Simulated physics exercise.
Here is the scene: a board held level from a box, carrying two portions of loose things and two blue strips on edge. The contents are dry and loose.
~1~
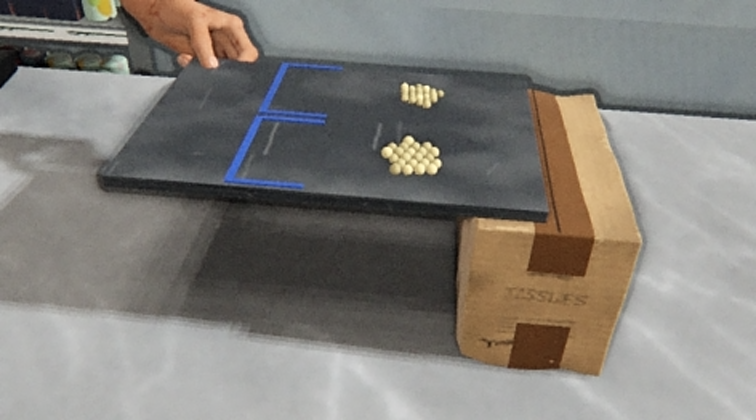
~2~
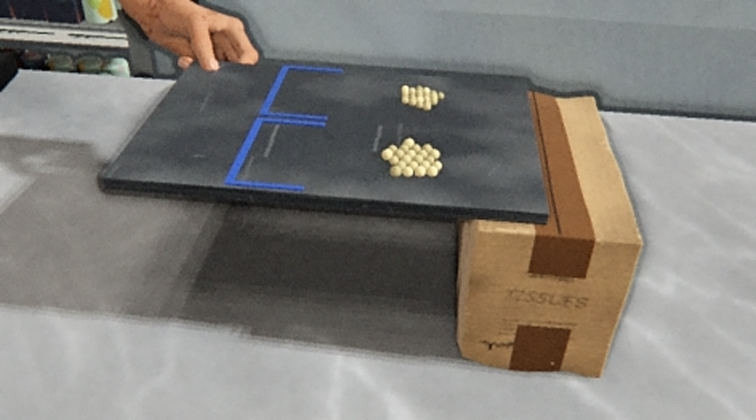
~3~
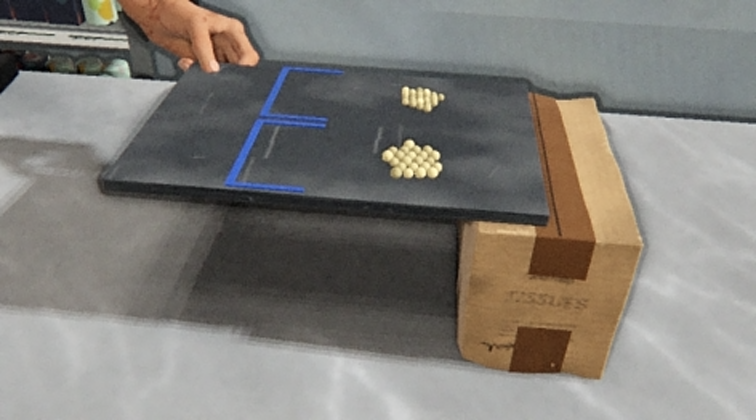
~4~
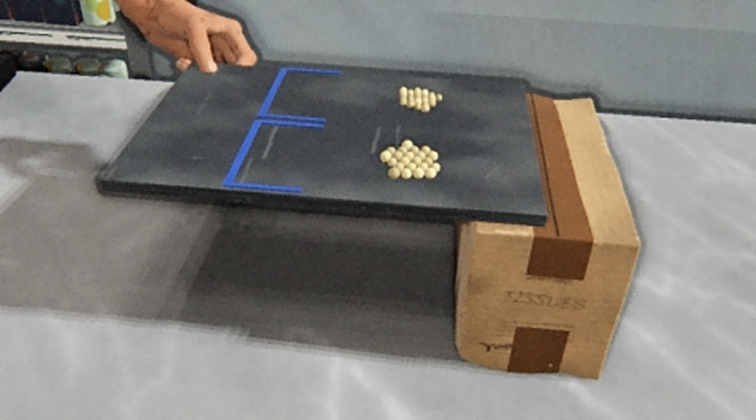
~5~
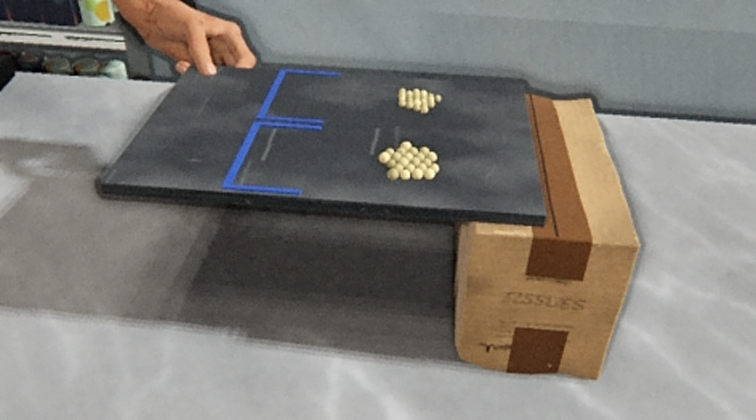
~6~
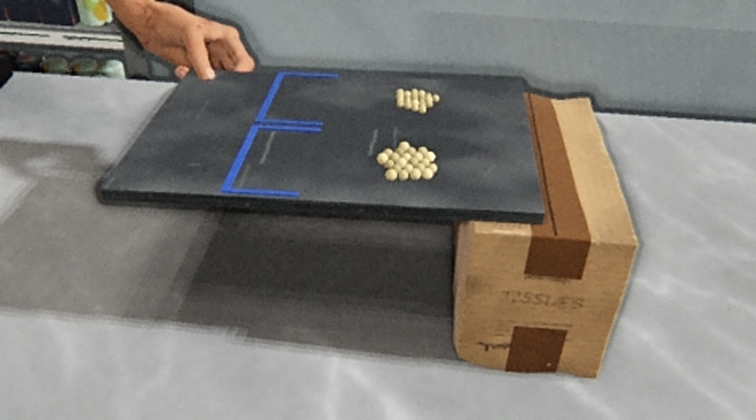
A hand at the upper left holds one end of a dark board over a pale, marbled surface, seen from slightly above and to one side. The board's right end rests on a brown cardboard tissue box, with two clusters of cream-coloured beans toward the right and two blue strips left of them. The hand lowers its end very slightly, while the beans stay in place on the board.
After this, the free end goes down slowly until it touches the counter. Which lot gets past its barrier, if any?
The near lot crosses, the far lot crosses.
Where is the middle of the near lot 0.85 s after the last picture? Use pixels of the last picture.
The middle is roughly at pixel (253, 201).
Then, 0.85 s later than the last frame, board sloping at 17°; near lot roughly a quarter past its bar; far lot roughly a quarter past its bar.
Then, 1.60 s later than the last frame, board sloping at 30°; near lot every one past its bar; far lot every one past its bar.
Then, 2.24 s later than the last frame, board resting at 32°; near lot every one past its bar; far lot every one past its bar.
When it is over, board resting at 32°; near lot every one past its bar; far lot every one past its bar.
